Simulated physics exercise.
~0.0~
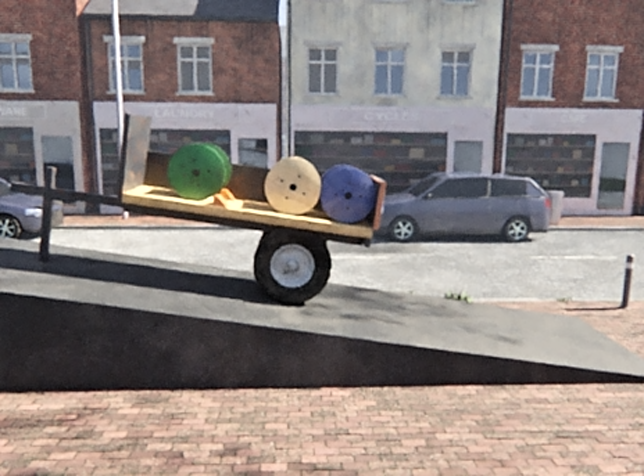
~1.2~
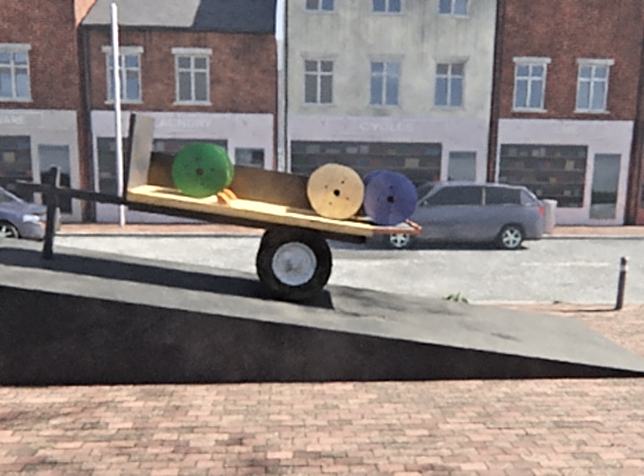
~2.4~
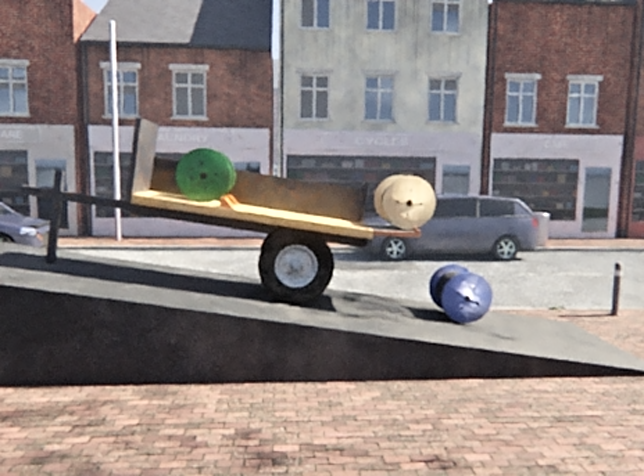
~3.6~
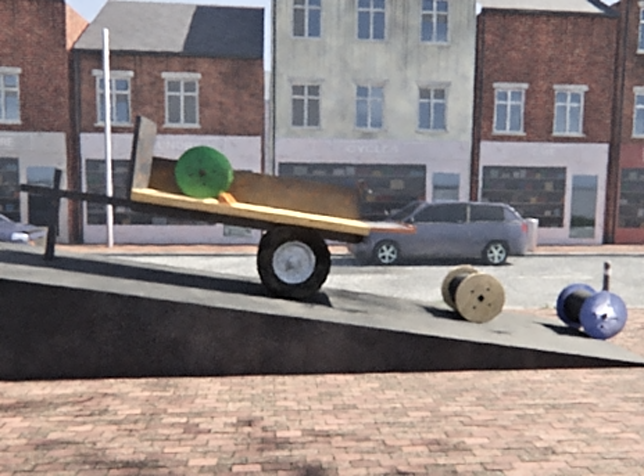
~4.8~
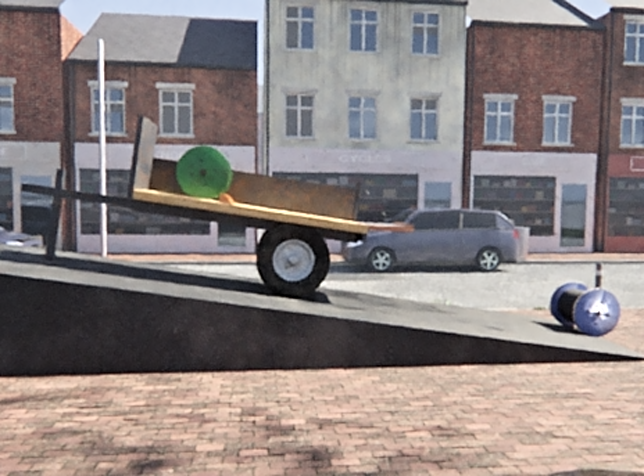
In this clip, a sloping trailer's tailgate swings down and the blue cable reel, then the cream one, rolls right and drops onto the ramp, while the green reel stays behind an orange chock; finally, blue rests near the ramp's lower end and cream is out of view.
